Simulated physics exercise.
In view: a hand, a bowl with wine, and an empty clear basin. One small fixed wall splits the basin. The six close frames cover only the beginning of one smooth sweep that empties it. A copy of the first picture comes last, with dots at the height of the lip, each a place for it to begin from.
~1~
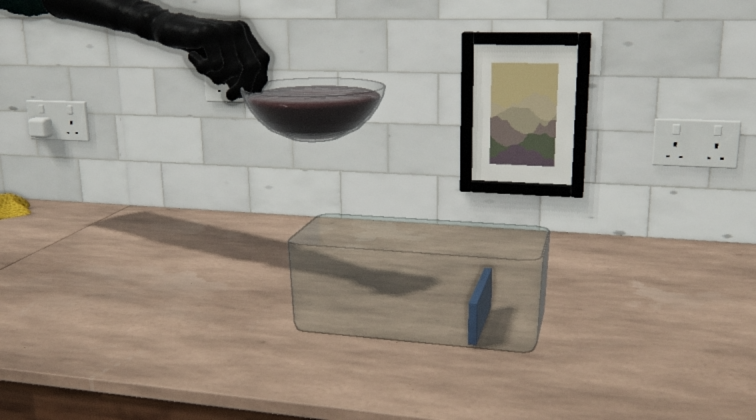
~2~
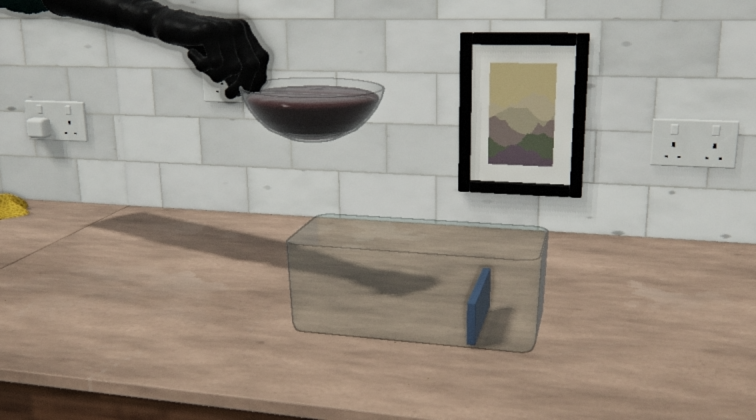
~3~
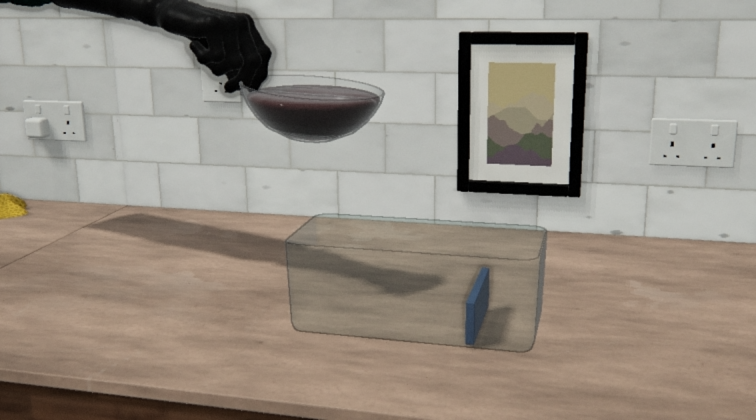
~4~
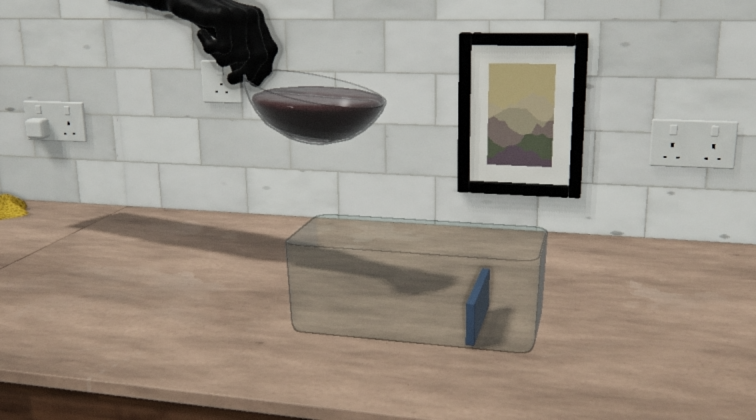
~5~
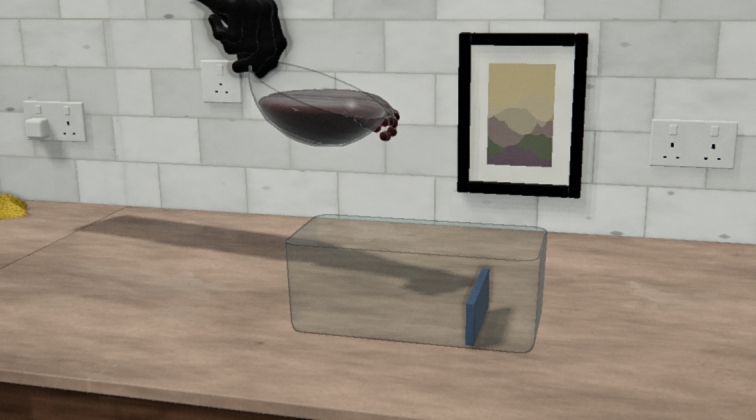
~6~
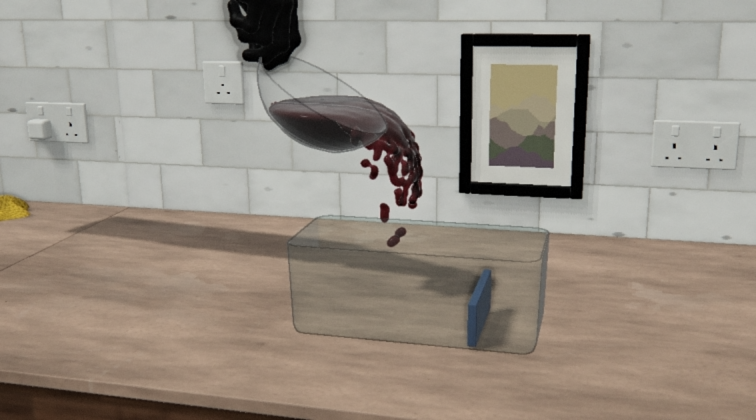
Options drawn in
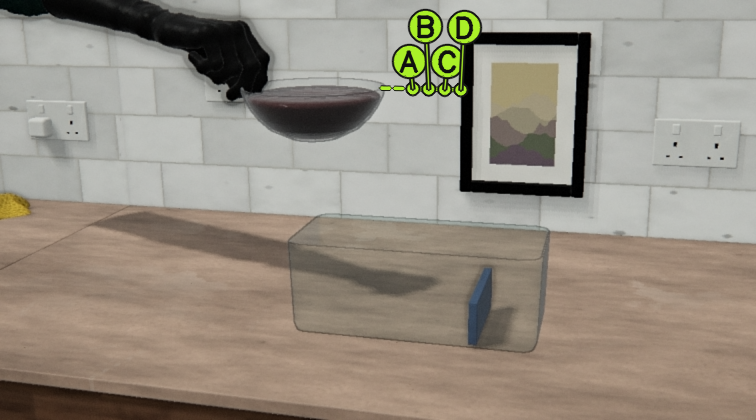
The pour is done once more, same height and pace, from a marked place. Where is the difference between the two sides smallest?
I would pick place B.
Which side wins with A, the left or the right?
More ends on the left.
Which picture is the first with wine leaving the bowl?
Picture 4.
On the marked copy, A at (412, 88); B at (428, 89); C at (444, 89); D at (460, 89).
If A is chosen, about 69 % ends left of the wall and 28 % right of it; 3 % is lost outside.
If B is chosen, about 49 % ends left of the wall and 48 % right of it; 4 % is lost outside.
If C is chosen, about 34 % ends left of the wall and 62 % right of it; 3 % is lost outside.
If D is chosen, about 36 % ends left of the wall and 61 % right of it; 3 % is lost outside.
